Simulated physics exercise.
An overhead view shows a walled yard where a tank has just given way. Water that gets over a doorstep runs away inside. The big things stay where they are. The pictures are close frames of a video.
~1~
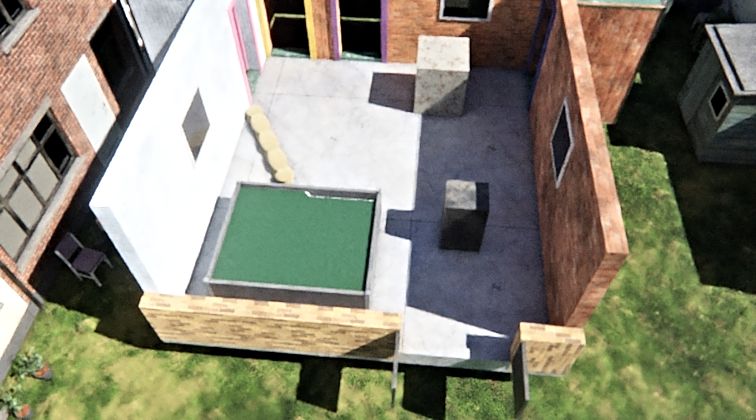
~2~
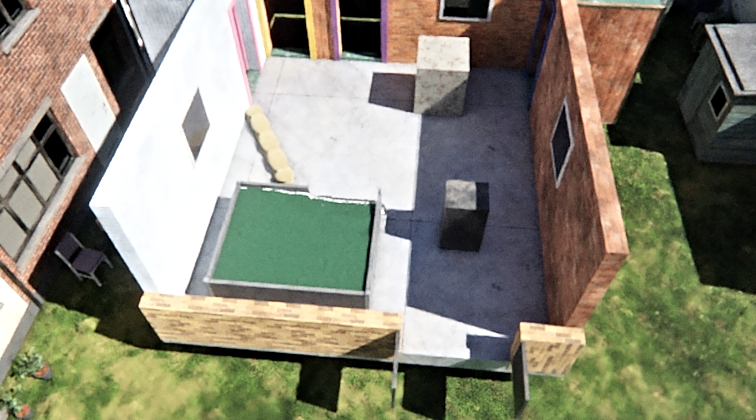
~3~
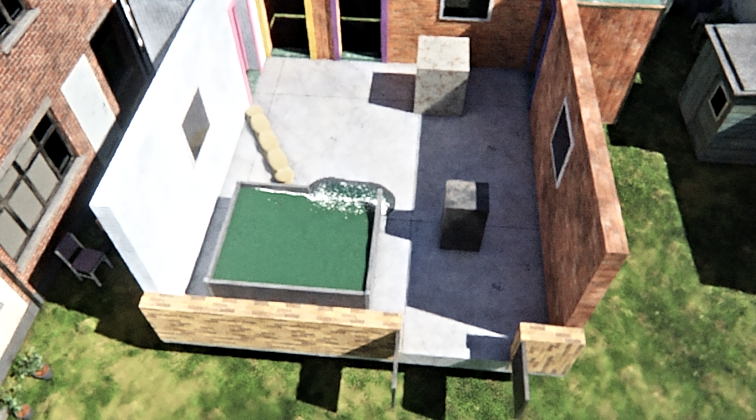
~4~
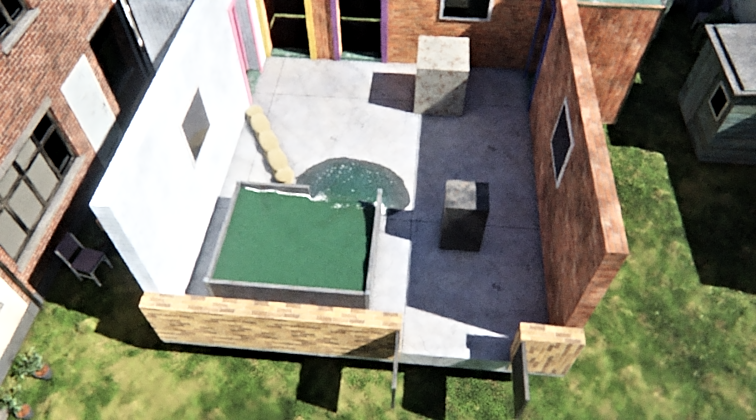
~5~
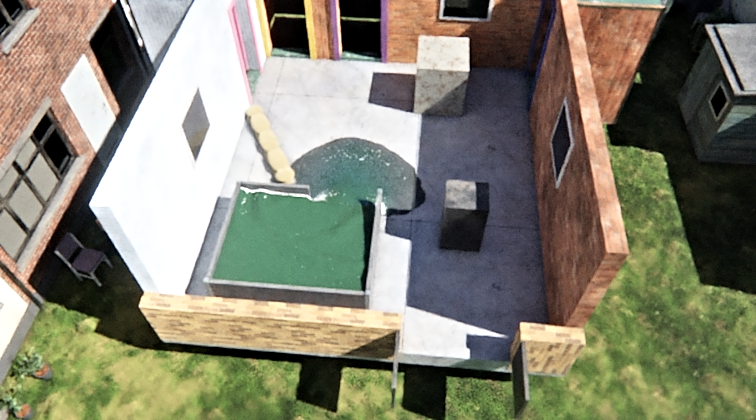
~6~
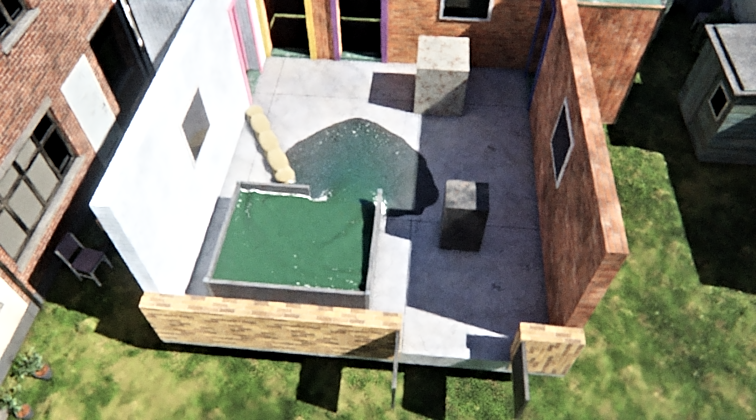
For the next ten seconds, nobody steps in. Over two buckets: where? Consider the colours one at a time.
In the end the pink door will be over the cap; the purple door will be over the cap; the yellow door will be over the cap; the blue door will be at or under the cap.
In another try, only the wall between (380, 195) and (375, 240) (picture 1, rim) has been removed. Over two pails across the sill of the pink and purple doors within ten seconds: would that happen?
My reading: The pink one takes less, the purple one stays under.
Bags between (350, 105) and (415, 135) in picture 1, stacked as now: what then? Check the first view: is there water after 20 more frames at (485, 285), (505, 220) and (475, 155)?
Going in the order you gave, that's left unsoaked, then left unsoaked, then waterlogged.
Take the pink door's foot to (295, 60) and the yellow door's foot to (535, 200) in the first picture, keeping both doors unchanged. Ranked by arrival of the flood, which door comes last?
Last comes the yellow-painted one.
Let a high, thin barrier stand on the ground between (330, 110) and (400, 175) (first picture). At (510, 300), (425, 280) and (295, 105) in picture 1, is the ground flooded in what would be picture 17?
Point by point: First not reached, second not reached, third submerged.
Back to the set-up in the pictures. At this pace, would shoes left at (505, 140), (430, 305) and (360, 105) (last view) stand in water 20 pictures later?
The three points read soaked through, clear and soaked through.
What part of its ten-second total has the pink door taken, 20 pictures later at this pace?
It works out at roughly 5 percent of the ten-second total.
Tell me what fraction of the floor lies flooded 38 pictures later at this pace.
About 75 per cent.
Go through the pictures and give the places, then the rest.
The first picture shows the water tank at (299, 237) is whole and still.
In the second picture, water pours out on the water tank's far side and has run to a hidden place.
In the third picture, water pours out on the water tank's far side and has run to (386, 194).
In the fourth picture, water pours out on the water tank's far side and has run to (341, 161).
In the fifth picture, the front is at (351, 140), out from the gap on the water tank's far side.
In the sixth picture, the front is at (358, 121), out from the gap on the water tank's far side.
A moment on, water covers 35 % of the floor; the pink door not reached, the purple door wet at the sill, nothing in, the yellow door not reached, the blue door not reached.
Next, water covers 50 % of the floor; the pink door wet at the sill, nothing in, the purple door under two buckets in, the yellow door wet at the sill, nothing in, the blue door not reached.
Then, water covers 60 % of the floor; the pink door under two buckets in, the purple door over two buckets in, the yellow door over two buckets in, the blue door wet at the sill, nothing in.
Later, water covers 75 % of the floor; the pink door over two buckets in, the purple door over two buckets in, the yellow door over two buckets in, the blue door under two buckets in.
In the end, water covers 90 % of the floor; the pink door far over two buckets in, the purple door over two buckets in, the yellow door over two buckets in, the blue door under two buckets in.
